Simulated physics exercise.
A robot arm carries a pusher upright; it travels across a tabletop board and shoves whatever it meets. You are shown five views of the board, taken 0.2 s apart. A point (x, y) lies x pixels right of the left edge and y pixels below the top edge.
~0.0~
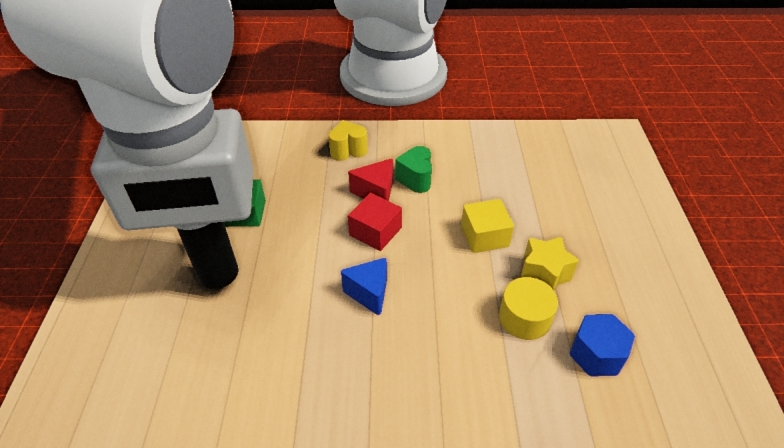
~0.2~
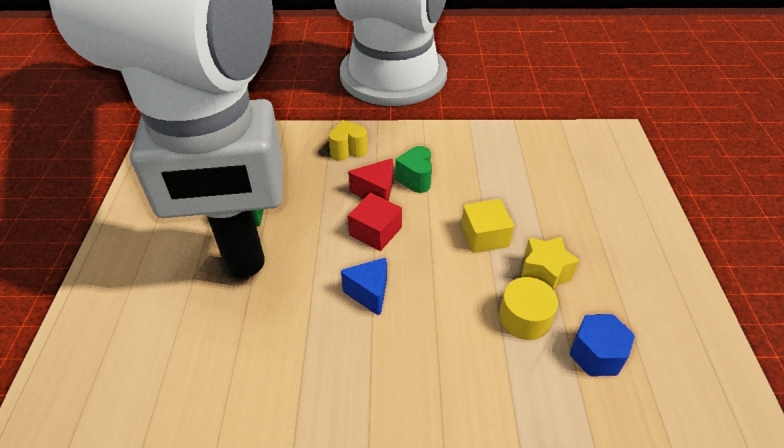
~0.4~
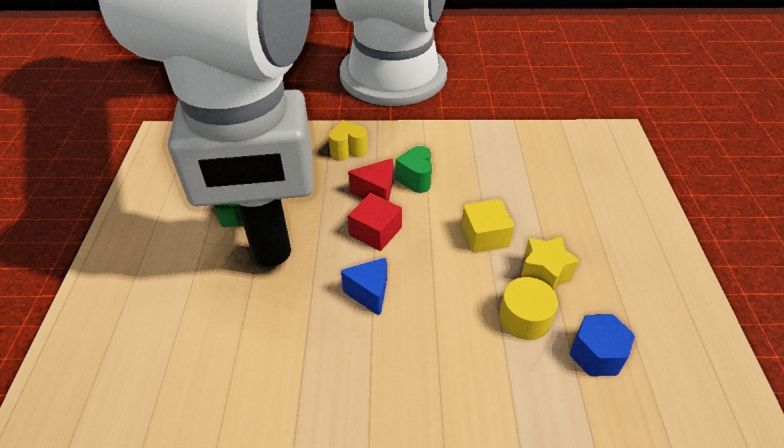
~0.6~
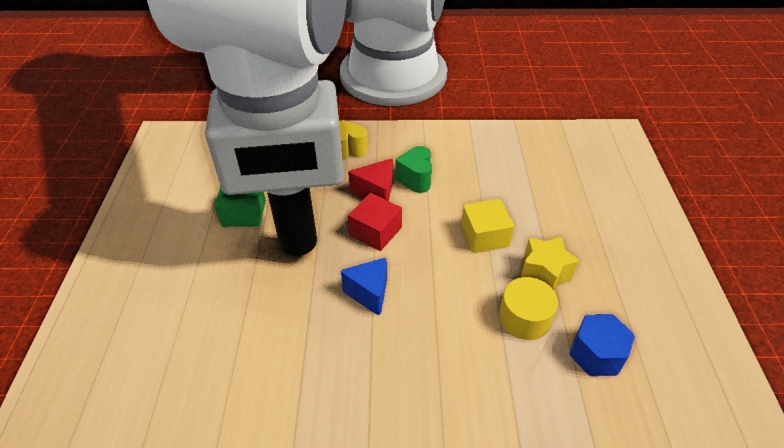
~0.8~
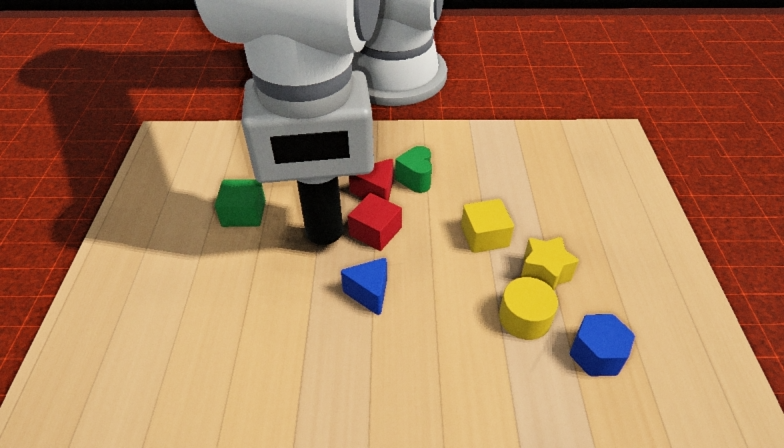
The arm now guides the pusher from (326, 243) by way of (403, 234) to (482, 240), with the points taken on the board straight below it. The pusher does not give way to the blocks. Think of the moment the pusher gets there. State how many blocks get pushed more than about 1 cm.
Two blocks.
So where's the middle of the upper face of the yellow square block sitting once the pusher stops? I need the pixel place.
Located at (524, 216).
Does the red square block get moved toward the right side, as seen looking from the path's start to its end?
Going by the path, no.
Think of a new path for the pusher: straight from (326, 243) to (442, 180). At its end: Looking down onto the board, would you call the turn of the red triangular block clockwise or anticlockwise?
Anticlockwise.
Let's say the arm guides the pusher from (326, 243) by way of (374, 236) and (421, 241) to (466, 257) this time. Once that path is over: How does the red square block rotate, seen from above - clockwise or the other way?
It swings round anticlockwise.
What follows on the original path. One third of the way, pusher at (379, 222); red square block at (422, 205).
Two thirds of the way, pusher at (432, 224); red square block at (453, 194); yellow square block at (492, 216).
At the end, pusher at (484, 228); red square block at (461, 189), turned 20° anticlockwise; red triangular block in place; yellow square block at (524, 216).
